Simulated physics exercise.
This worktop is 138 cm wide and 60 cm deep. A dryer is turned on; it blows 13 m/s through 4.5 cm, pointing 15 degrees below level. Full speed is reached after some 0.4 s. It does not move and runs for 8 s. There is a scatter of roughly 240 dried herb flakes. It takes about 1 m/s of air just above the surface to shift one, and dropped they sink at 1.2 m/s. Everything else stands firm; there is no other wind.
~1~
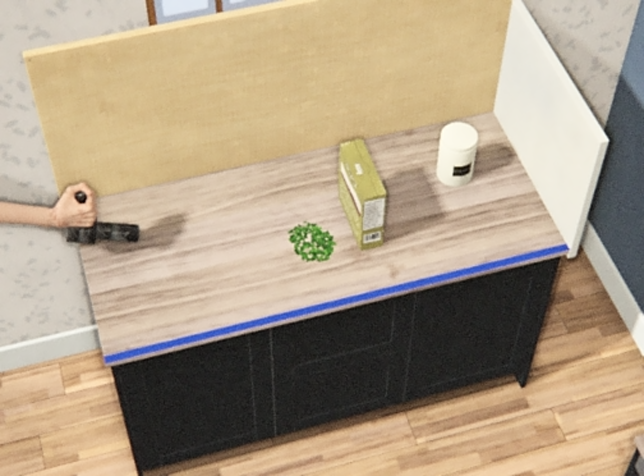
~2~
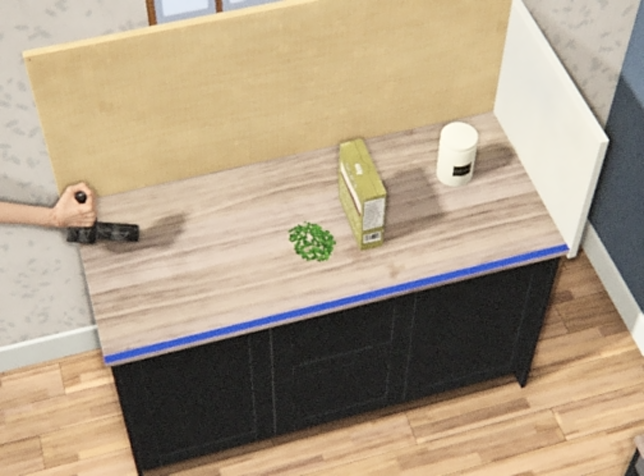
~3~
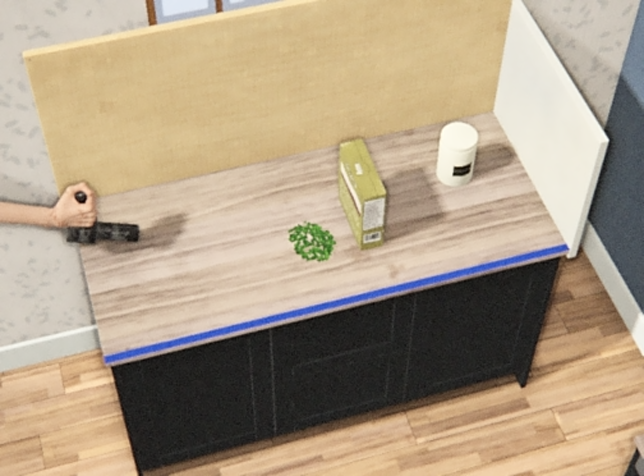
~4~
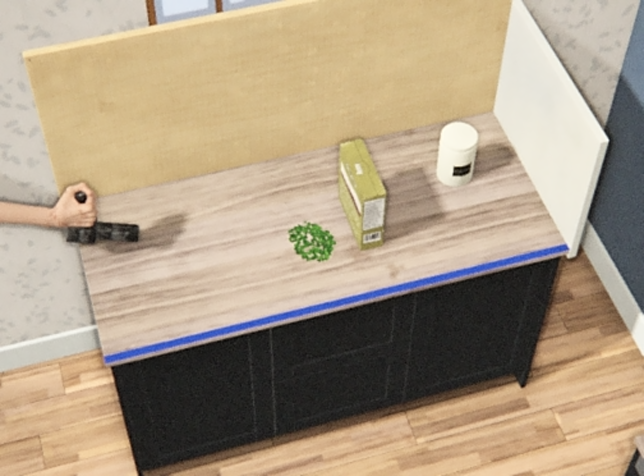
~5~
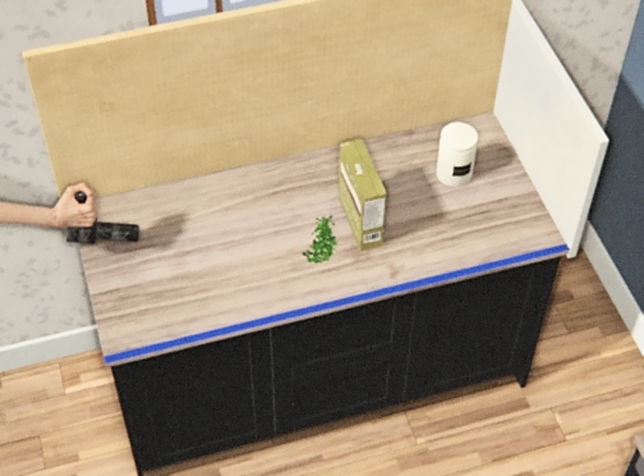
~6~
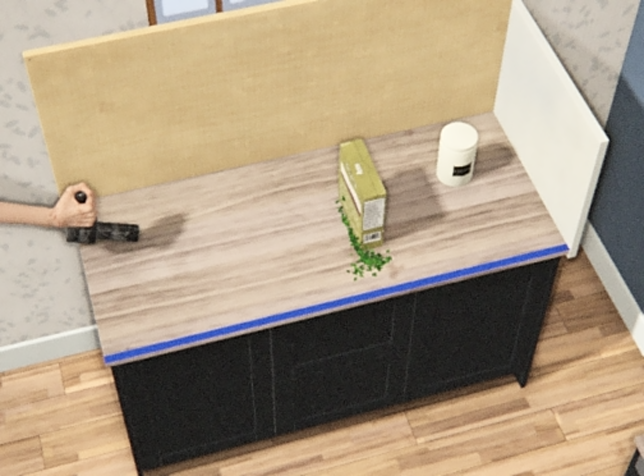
On a wood-look worktop with a blue front edge, a hand at the left holds a dark dryer toward a small round scatter of green herb flakes, which at first lies still. The patch then narrows and shifts right, and the flakes spread along the carton's base and toward the blue edge.
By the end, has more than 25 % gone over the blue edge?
More than a quarter over the blue edge: Yes.
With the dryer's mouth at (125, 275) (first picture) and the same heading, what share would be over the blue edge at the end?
In that case some 5 per cent.
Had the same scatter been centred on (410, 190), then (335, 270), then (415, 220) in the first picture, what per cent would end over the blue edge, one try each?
In that order: 1 %, 100 %, 0 %.
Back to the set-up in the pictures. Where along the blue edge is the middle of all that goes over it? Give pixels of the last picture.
Around (427, 285).
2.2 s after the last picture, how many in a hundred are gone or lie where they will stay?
About 100 %.
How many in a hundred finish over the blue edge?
Near 90 %.
Then, 1.2 s after the last picture the count stands so, 89 % are over the blue edge.
Then, 2.2 s after the last picture the count stands so, 91 % are over the blue edge.
Then, 4.0 s after the last picture the count stands so, 94 % are over the blue edge.
Then, 7.6 s after the last picture, at the end, 94 % are over the blue edge.
